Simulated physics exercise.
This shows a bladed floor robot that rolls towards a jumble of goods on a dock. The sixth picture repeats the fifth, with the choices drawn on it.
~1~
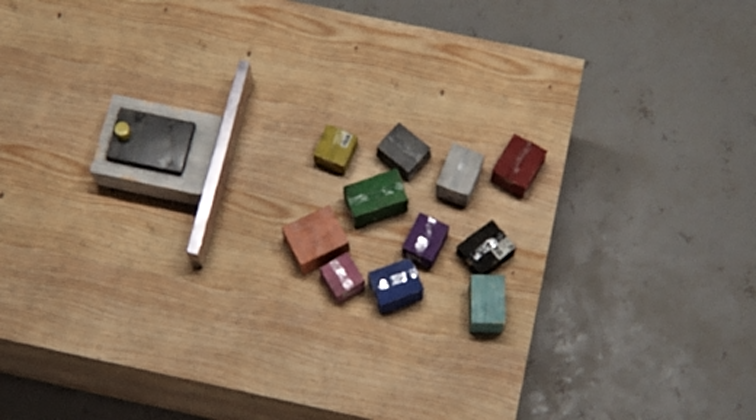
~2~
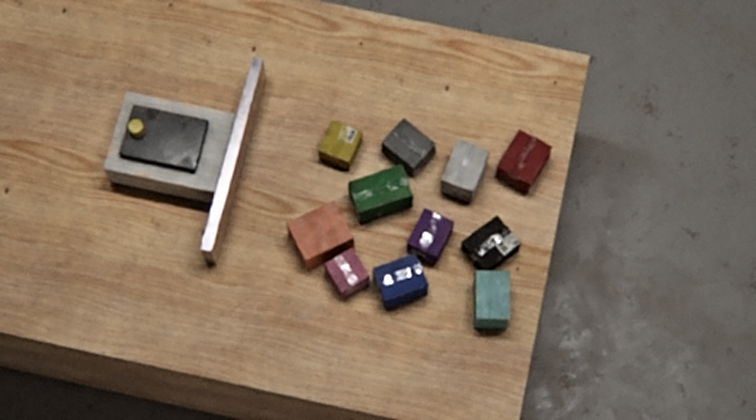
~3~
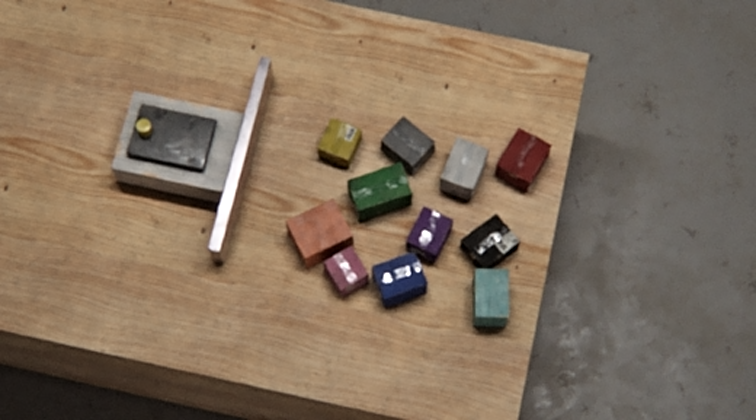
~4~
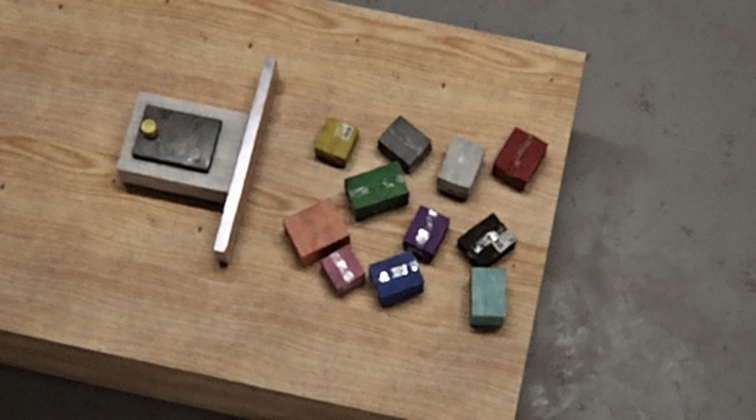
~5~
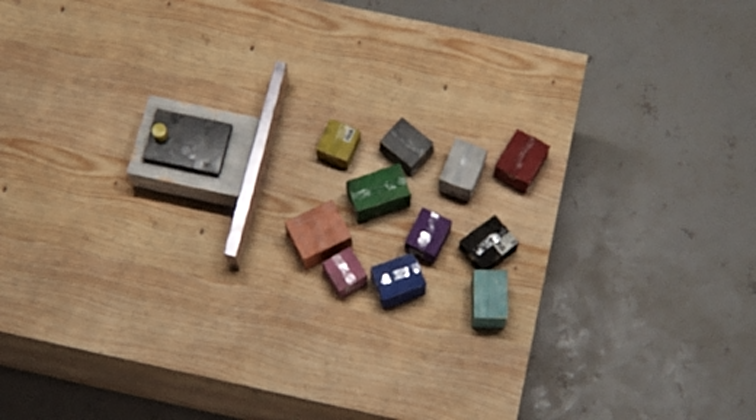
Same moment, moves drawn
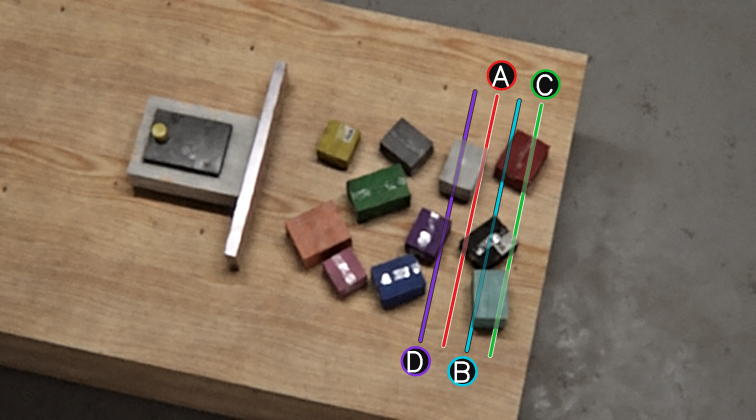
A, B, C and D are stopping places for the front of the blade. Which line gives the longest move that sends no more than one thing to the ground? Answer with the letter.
Line D.
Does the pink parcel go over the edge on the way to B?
By then, no.
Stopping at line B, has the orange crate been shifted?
Yes.
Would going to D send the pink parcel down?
By then, no.
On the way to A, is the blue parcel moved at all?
Yes.
On the copy, A at (471, 217); B at (494, 222); C at (517, 227); D at (449, 213).
On D. First, robot (262, 158); pink parcel (355, 284); yellow parcel (358, 147).
Then, robot (332, 172); red box (541, 164); white box (501, 177).
Finally, robot (382, 183); red box over the edge; white box (552, 183); one fallen.
By contrast, A drops three; B drops four; C drops five.
